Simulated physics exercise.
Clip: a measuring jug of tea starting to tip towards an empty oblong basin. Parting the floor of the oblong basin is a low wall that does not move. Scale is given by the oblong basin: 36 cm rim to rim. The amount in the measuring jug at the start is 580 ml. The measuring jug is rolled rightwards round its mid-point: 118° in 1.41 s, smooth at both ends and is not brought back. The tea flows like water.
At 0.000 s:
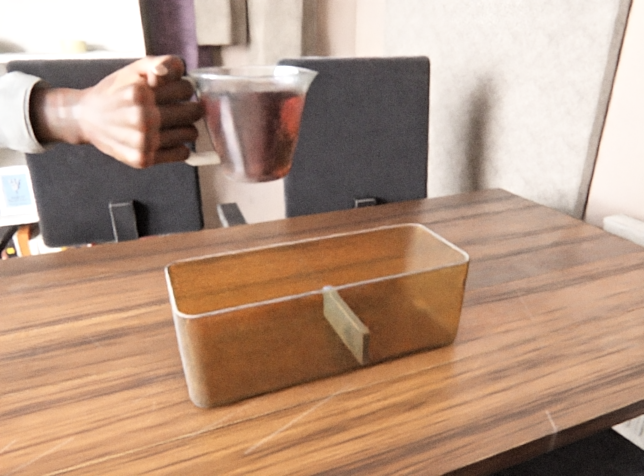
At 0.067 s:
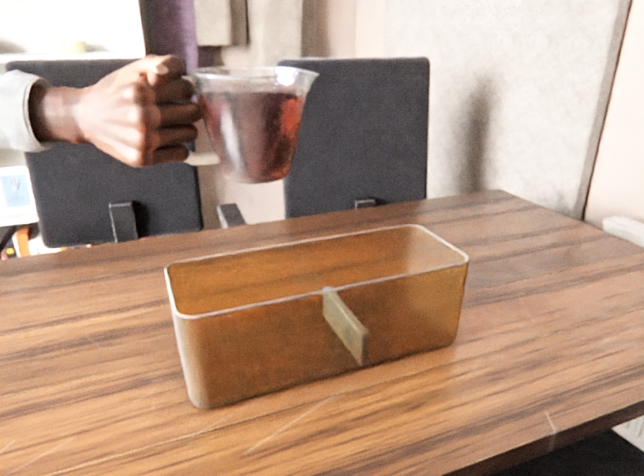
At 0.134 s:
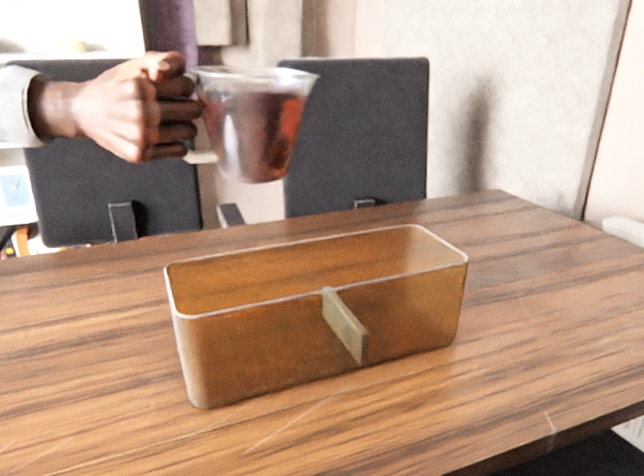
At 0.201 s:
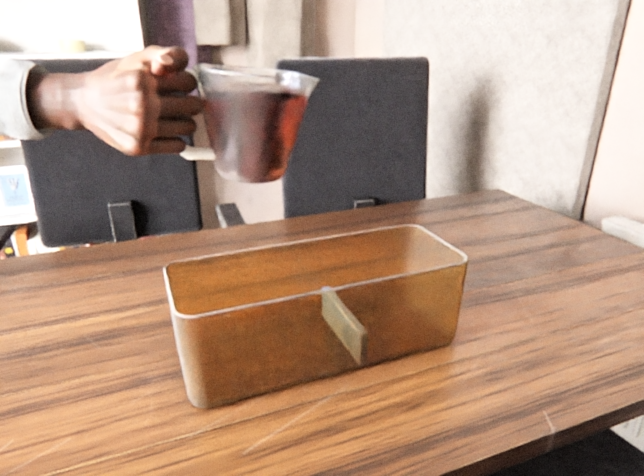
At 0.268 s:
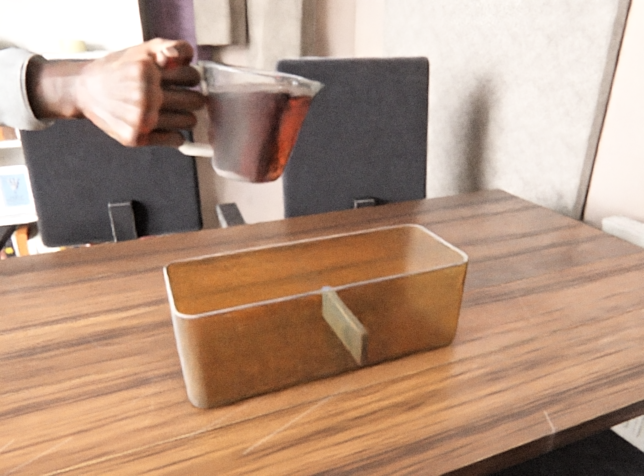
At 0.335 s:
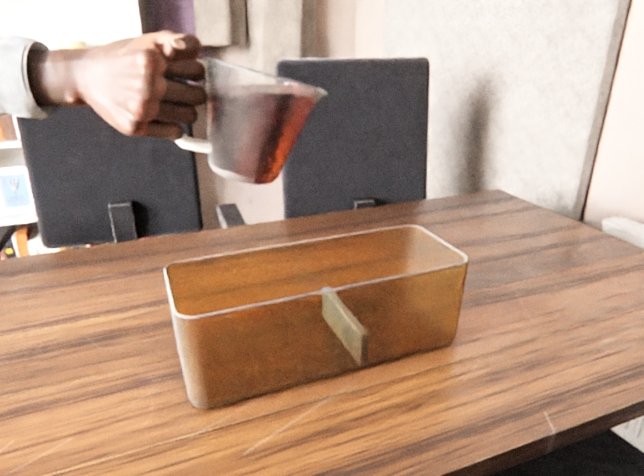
A hand held a clear measuring jug of reddish-brown tea above an empty, amber-coloured oblong basin with a low wall across its middle, then slowly tilted the jug to the right.
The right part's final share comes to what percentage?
It comes to roughly 87 %.
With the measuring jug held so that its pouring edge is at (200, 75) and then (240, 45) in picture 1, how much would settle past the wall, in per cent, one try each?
I'd expect close to 5 per cent and then close to 5 per cent.
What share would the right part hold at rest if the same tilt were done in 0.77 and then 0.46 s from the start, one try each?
I'd expect close to 70 per cent and then close to 40 per cent.
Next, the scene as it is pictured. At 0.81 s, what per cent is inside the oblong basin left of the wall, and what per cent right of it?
About 0 % left, 18 % right.
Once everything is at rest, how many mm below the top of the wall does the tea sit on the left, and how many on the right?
For the left, around 44 mm; for the right, around 18 mm.
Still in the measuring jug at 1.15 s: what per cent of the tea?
I'd estimate some 3 per cent.
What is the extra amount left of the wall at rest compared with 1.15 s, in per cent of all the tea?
Around 7 in a hundred.
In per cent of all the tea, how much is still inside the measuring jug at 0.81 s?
I reckon about 56 in a hundred is still held.
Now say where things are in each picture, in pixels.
In the first picture, it leans 0°; its right rim is at (316, 71); the tea meets the walls at (198, 90) and (302, 86); the oblong basin's rim runs from (171, 290) to (444, 241); the wall's top is at (345, 308).
In the second picture, it leans 1°; its right rim is at (317, 72); the tea meets the walls at (198, 90) and (301, 87).
In the third picture, it leans 3°; its right rim is at (318, 75); the tea meets the walls at (198, 90) and (302, 87).
In the fourth picture, it leans 6°; its right rim is at (320, 79); the tea meets the walls at (200, 89) and (304, 88).
In the fifth picture, it leans 10°; its right rim is at (323, 84); the tea meets the walls at (205, 91) and (309, 88).
In the sixth picture, it leans 16°; its right rim is at (325, 92); the tea meets the walls at (208, 93) and (316, 90).
By 0.81 s the tilt is 72° and 55 per cent is still to pour, 0 is left of the wall and 17 right of it.
By 1.15 s the tilt is 109° and 3 per cent is still to pour, 5 is left of the wall and 82 right of it.
By 1.52 s the tilt is 118° and 0 per cent is still to pour, 12 is left of the wall and 87 right of it.
By 1.91 s the tilt is 118° and 0 per cent is still to pour, 12 is left of the wall and 87 right of it.
At rest 12 per cent lies left of the wall, 87 right of it and 1 outside.
